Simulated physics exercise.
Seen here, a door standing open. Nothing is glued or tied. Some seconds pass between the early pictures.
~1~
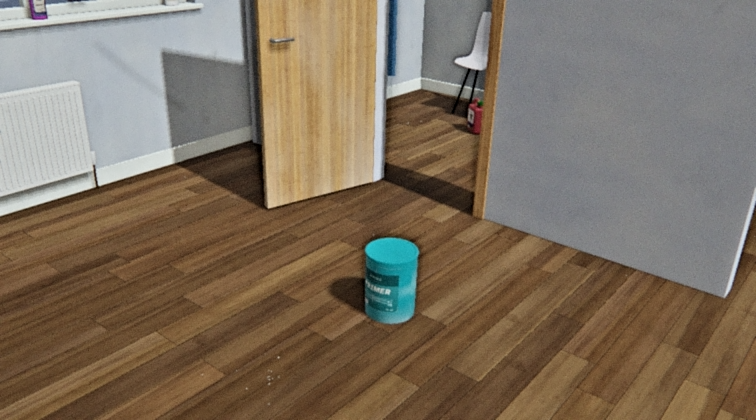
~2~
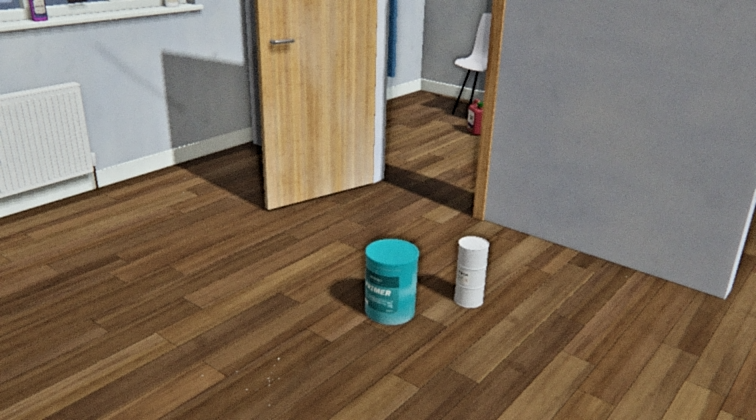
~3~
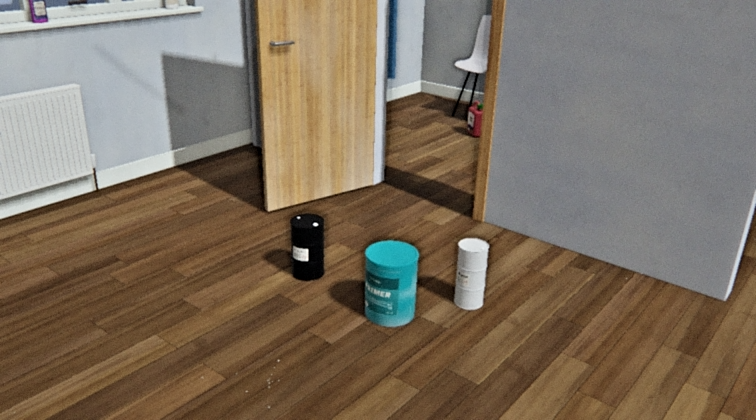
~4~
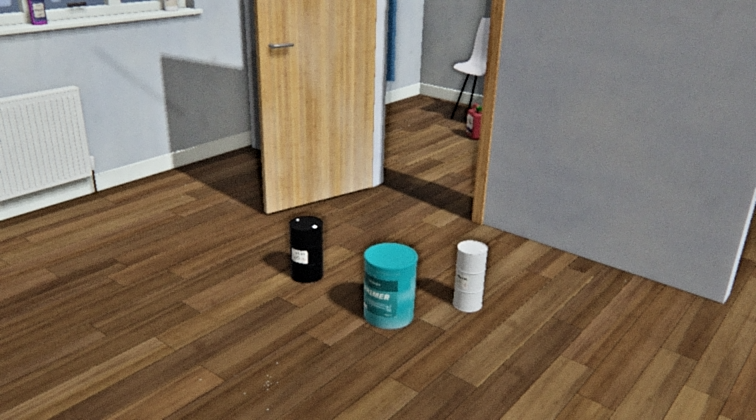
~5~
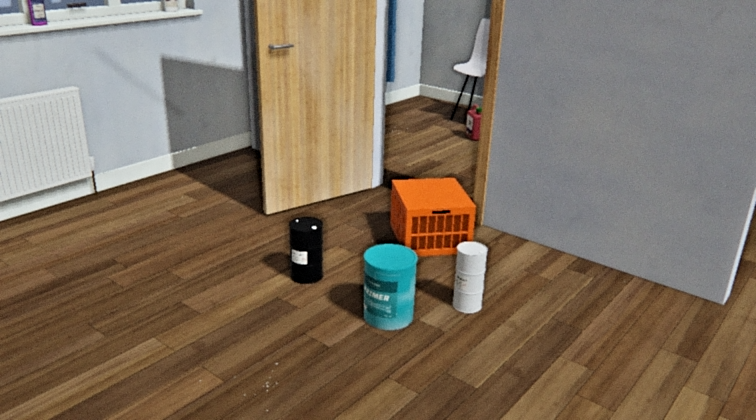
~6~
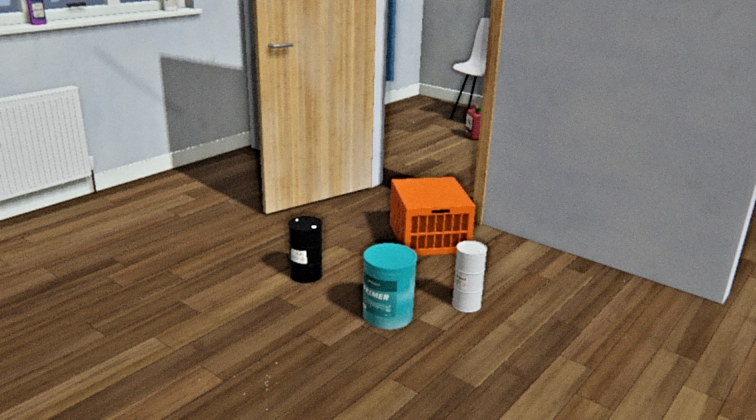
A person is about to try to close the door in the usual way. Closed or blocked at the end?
The door jams.
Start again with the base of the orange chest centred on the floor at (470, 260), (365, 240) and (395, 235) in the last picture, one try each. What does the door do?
First, it reaches the frame; second, it jams; third, it is blocked.
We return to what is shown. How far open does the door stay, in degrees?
Some 40° open.
Then, 0.50 s later than the last frame, door 92° open.
Then, 0.90 s later than the last frame, door 73° open.
Then, 1.10 s later than the last frame, door 62° open.
Then, 1.40 s later than the last frame, door 46° open.
When it is over, door 39° open; all 4 as before. End places, in pixels of the last picture, orange chest near (432, 215).
